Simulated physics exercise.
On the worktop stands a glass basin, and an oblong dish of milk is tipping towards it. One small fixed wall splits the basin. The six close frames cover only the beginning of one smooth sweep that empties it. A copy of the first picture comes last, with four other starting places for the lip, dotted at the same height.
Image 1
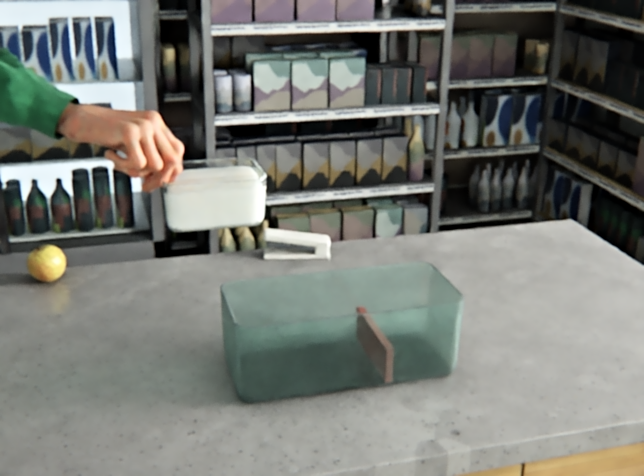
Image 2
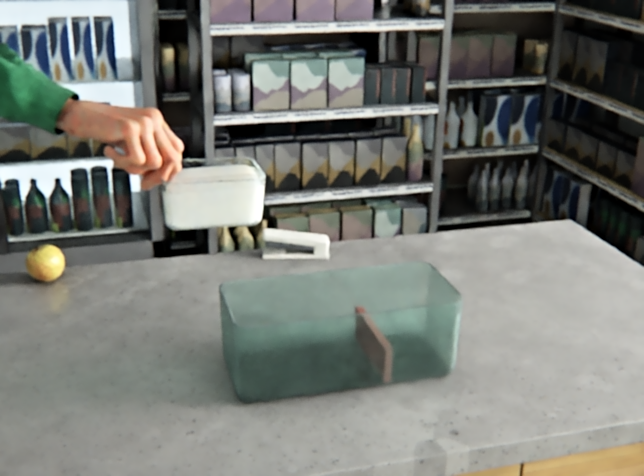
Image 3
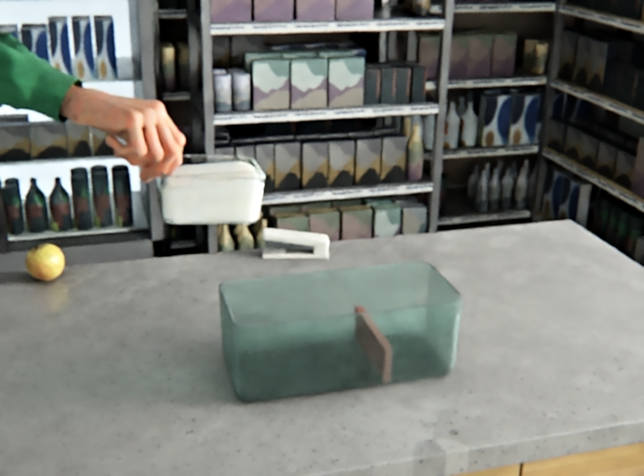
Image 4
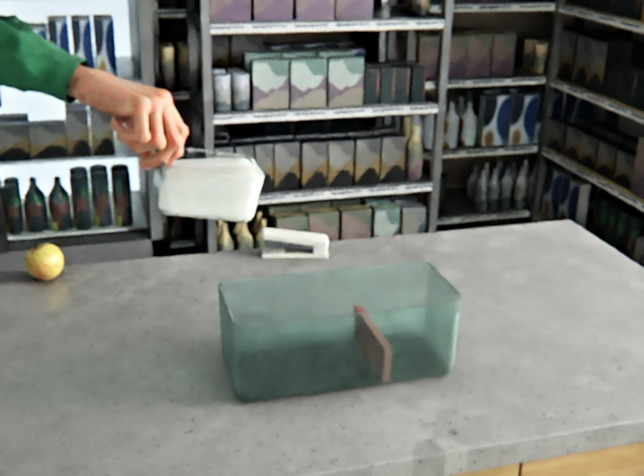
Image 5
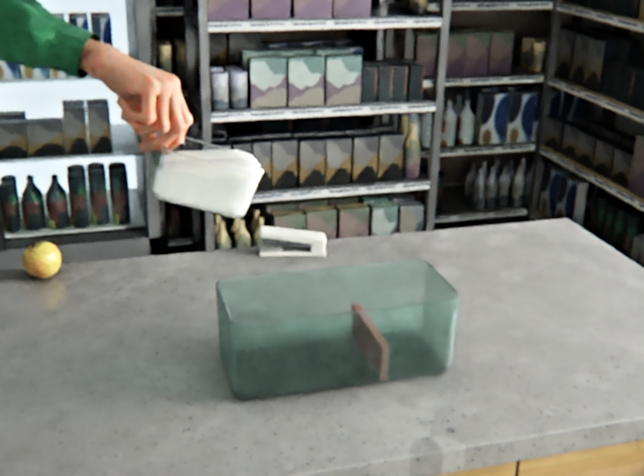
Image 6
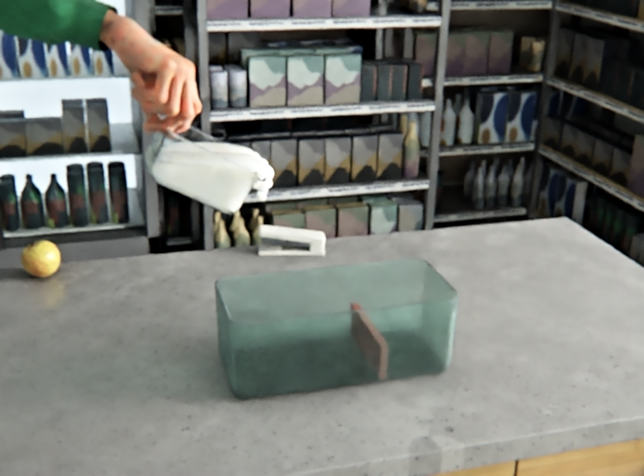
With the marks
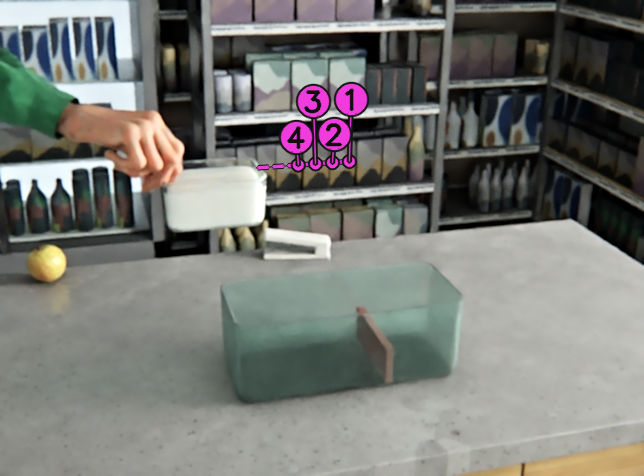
A hand in a green sleeve held an oblong dish of milk above a worktop, up and left of a glass basin, then gradually tilted it rightward until milk began slipping over its lip.
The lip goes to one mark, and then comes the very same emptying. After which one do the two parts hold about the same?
I would pick place 4.
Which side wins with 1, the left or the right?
More ends on the right.
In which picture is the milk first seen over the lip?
In picture 5.
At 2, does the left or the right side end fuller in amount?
The right side.
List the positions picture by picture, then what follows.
Upright, lip at (258, 167); basin from (238, 401) to (454, 370); top of the wall at (374, 326); nothing has left yet.
Upright, lip at (257, 167); nothing has left yet.
Tipped about 5°, lip at (257, 167); nothing has left yet.
Tipped about 11°, lip at (257, 166); nothing has left yet.
Tipped about 19°, lip at (254, 164); milk is over the lip, down to (254, 164).
Tipped about 29°, lip at (253, 163); milk is over the lip, down to (256, 192).
On the marked copy, 1 at (349, 161); 2 at (332, 162); 3 at (315, 163); 4 at (298, 165).
With 1, about 18 % ends left of the wall and 81 % right of it.
With 2, about 9 % ends left of the wall and 90 % right of it.
With 3, about 27 % ends left of the wall and 71 % right of it.
With 4, about 44 % ends left of the wall and 54 % right of it.
